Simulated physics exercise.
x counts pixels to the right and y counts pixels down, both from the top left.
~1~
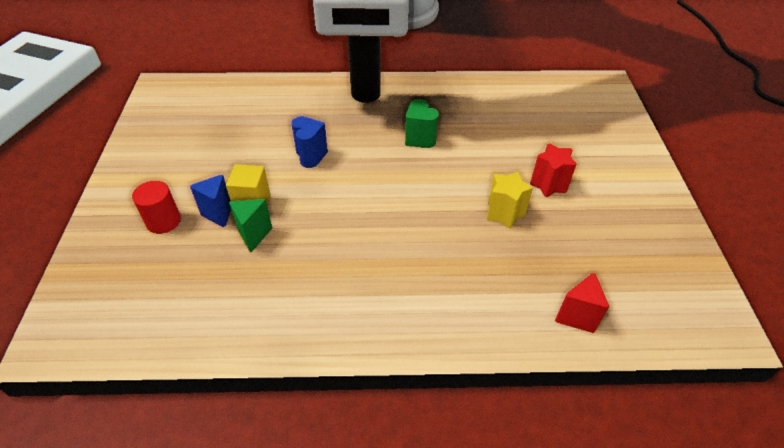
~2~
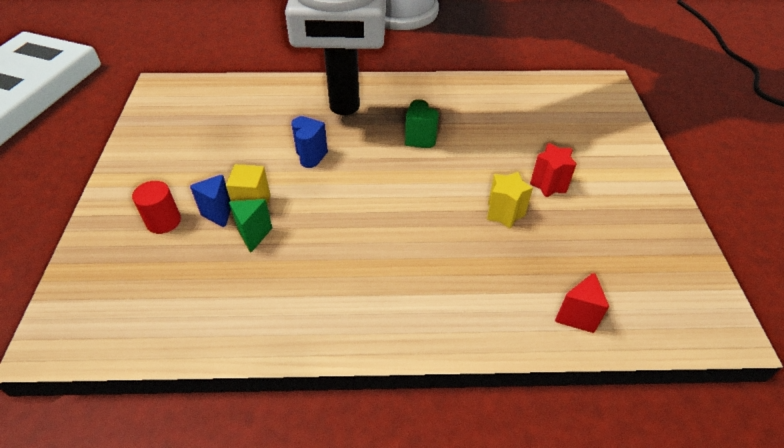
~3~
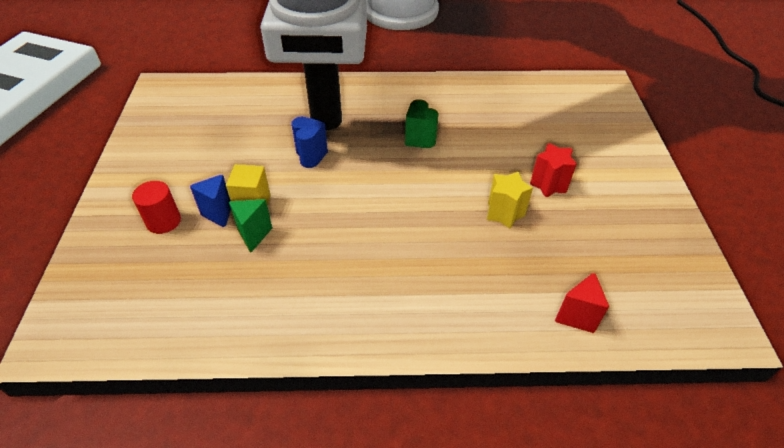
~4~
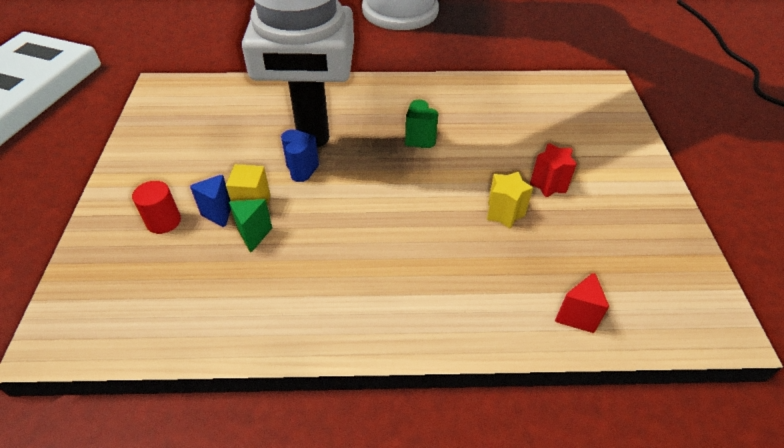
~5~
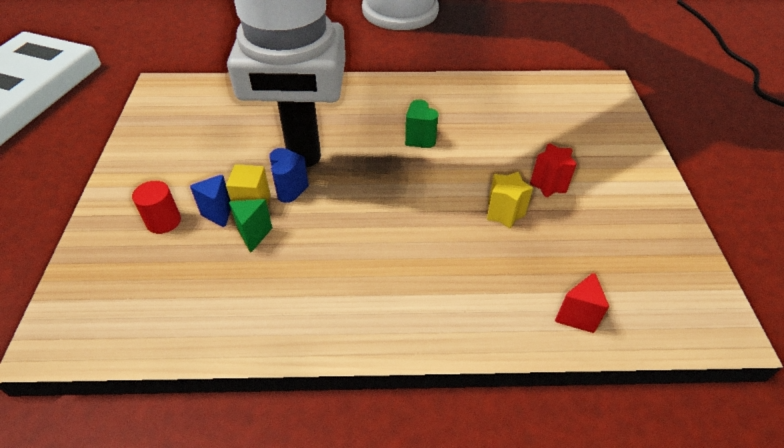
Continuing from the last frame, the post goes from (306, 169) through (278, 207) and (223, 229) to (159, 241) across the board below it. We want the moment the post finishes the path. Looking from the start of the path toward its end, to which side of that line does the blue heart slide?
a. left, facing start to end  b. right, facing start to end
Choice a: Left, facing start to end.
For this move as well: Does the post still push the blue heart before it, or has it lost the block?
The post passes it.
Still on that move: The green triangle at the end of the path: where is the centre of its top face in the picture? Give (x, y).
It is at (219, 253).
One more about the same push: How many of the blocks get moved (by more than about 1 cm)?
It shifts three blocks or more.
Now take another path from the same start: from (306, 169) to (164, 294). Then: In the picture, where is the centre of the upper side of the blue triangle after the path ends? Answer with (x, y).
Its top middle is near (187, 191).
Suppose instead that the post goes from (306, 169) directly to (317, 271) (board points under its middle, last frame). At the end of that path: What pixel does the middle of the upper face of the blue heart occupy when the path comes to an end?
My estimate: (271, 186).
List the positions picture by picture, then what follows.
The first frame shows lower end of the post (366, 94), tops of blocks, blue triangle (209, 186), yellow four-sided block (245, 175), green triangle (246, 208), blue heart (307, 126).
The second frame shows post (345, 106), blocks as before.
The third frame shows post (327, 121), blocks as before.
The fourth frame shows post (314, 138), blue heart (297, 140).
The fifth frame shows post (304, 157), blue triangle (209, 186), yellow four-sided block (245, 175), green triangle (246, 208), blue heart (284, 159).
On the path given first. One third of the way, post (275, 195); blue triangle (185, 191), turned 35° clockwise; yellow four-sided block (212, 197), turned 35° clockwise; green triangle (234, 225); blue heart (249, 200).
Two thirds of the way, post (219, 217); blue triangle (180, 190), turned 55° clockwise; yellow four-sided block (172, 219), turned 85° clockwise; green triangle (219, 253), turned 30° clockwise; blue heart (222, 226), turned 45° anticlockwise.
At the end, post (153, 229); blue triangle (177, 184), turned 65° clockwise; yellow four-sided block (125, 240); green triangle (219, 253), turned 30° clockwise; blue heart (222, 226), turned 45° anticlockwise.
